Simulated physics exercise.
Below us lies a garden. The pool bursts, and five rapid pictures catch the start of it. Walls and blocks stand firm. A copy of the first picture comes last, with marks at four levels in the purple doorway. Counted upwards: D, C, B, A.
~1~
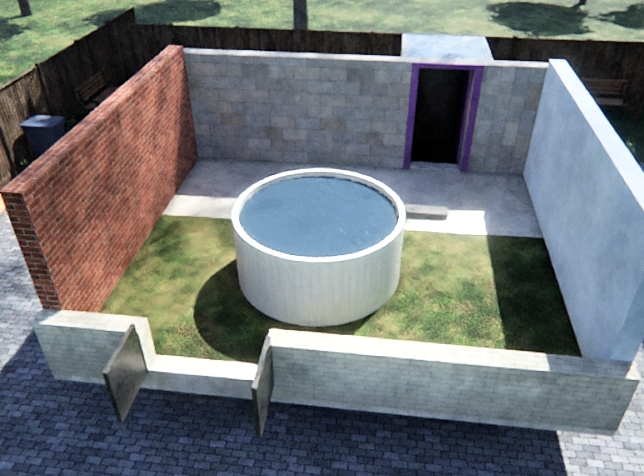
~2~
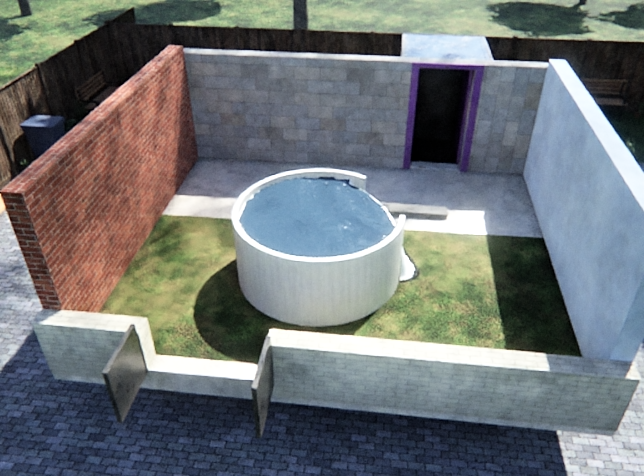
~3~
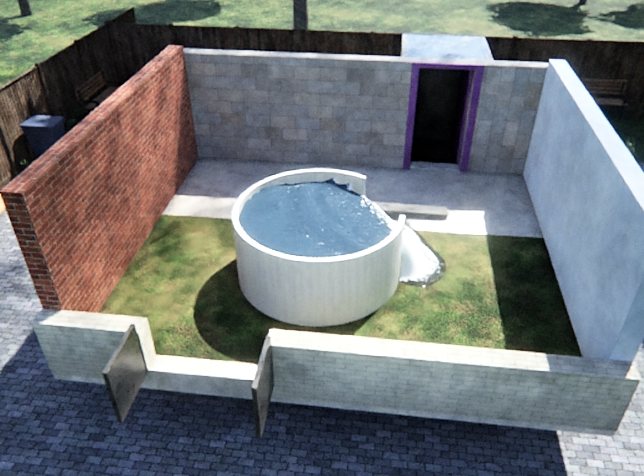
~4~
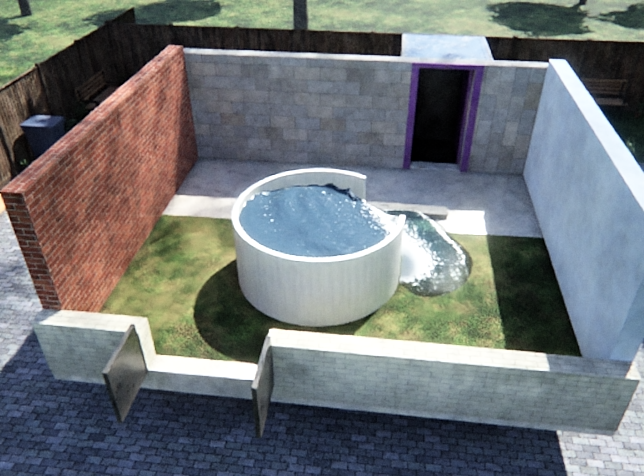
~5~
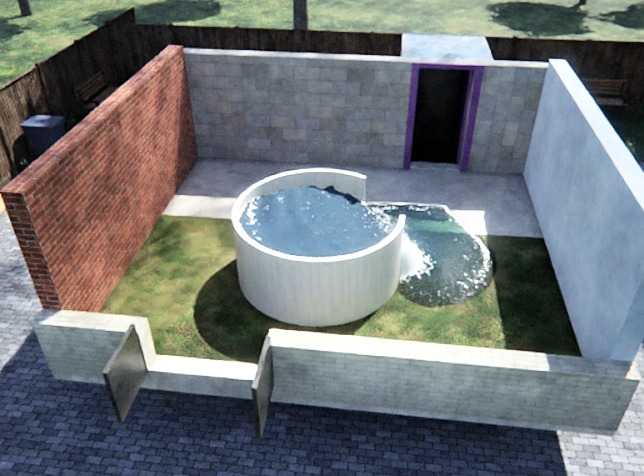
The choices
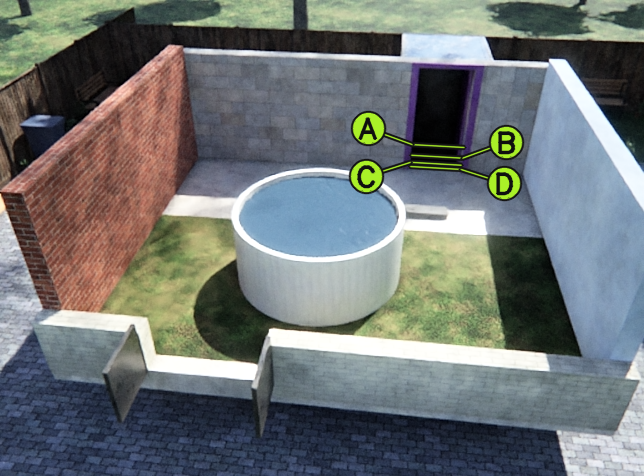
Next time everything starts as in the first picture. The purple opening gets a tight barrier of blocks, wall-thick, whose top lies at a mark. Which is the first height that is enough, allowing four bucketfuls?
The answer is line B.
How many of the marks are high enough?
Two.
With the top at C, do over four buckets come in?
Yes, that goes wrong.
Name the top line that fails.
The answer is C.
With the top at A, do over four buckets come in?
No, that is safe.
On the marked copy, A at (438, 146); B at (436, 156); C at (435, 163); D at (435, 167); from the bottom up D, C, B, A.
For line A, nothing gets over.
For line B, a bucket or two gets in.
For line C, about 10 bucketfuls get in.
For line D, dozens of bucketfuls pour in.
